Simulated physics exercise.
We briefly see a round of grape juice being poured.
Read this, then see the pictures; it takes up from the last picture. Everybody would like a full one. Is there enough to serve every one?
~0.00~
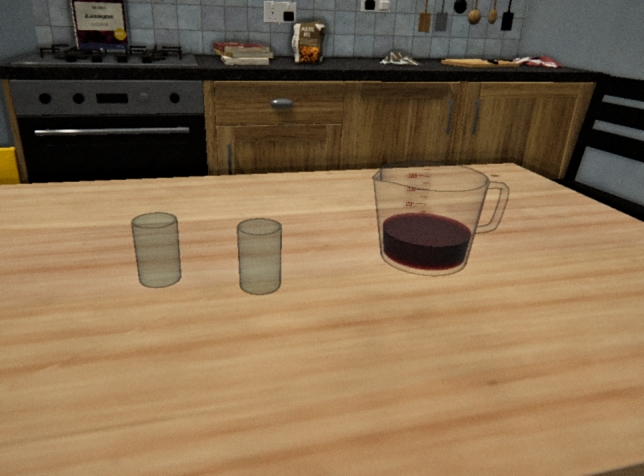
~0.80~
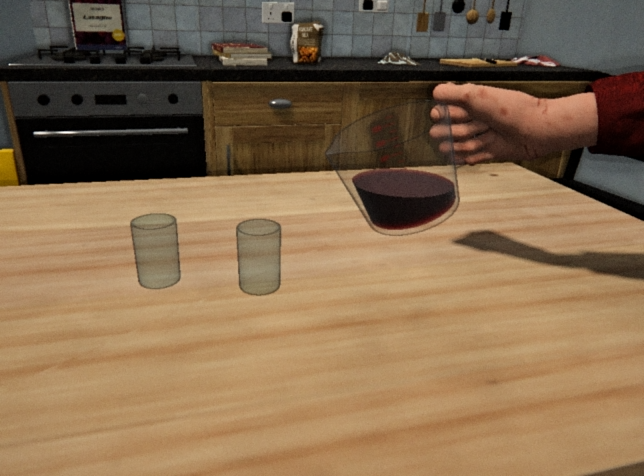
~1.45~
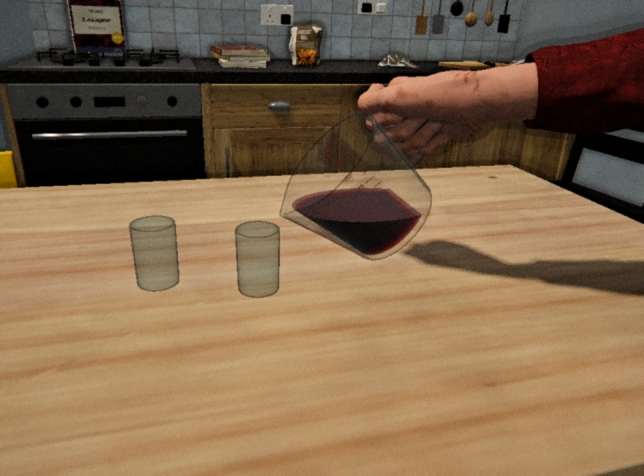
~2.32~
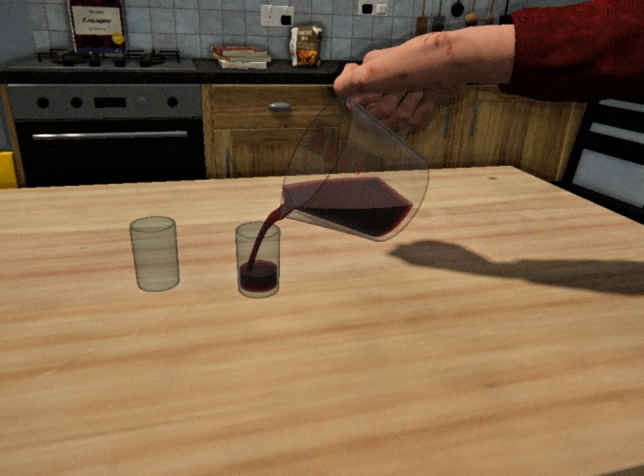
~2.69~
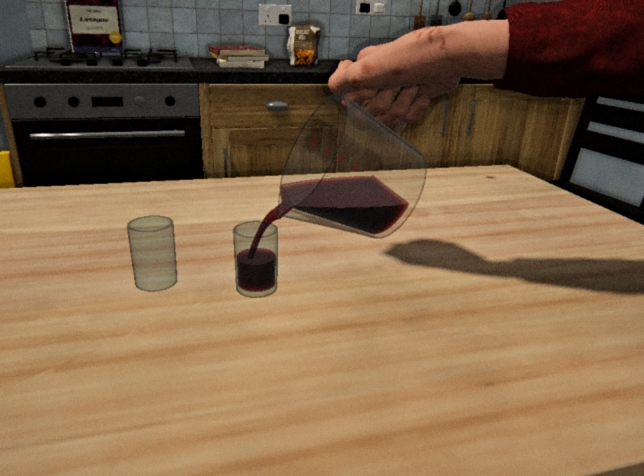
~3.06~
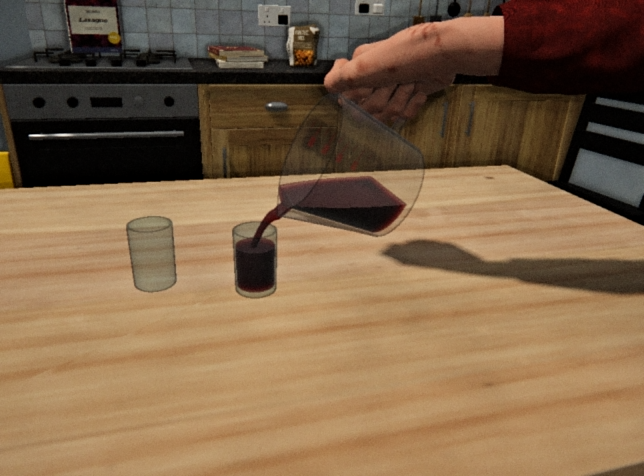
Yes.
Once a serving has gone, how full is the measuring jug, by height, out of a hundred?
Level: Close to 20 per cent.
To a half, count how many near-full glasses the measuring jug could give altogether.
3.5 servings, roughly.
After 3.3 s, the first is nearly full.
After 6.9 s, the first is done and the measuring jug has about three quarters of its load.
After 10.5 s, both are full and about half of the grape juice is over.
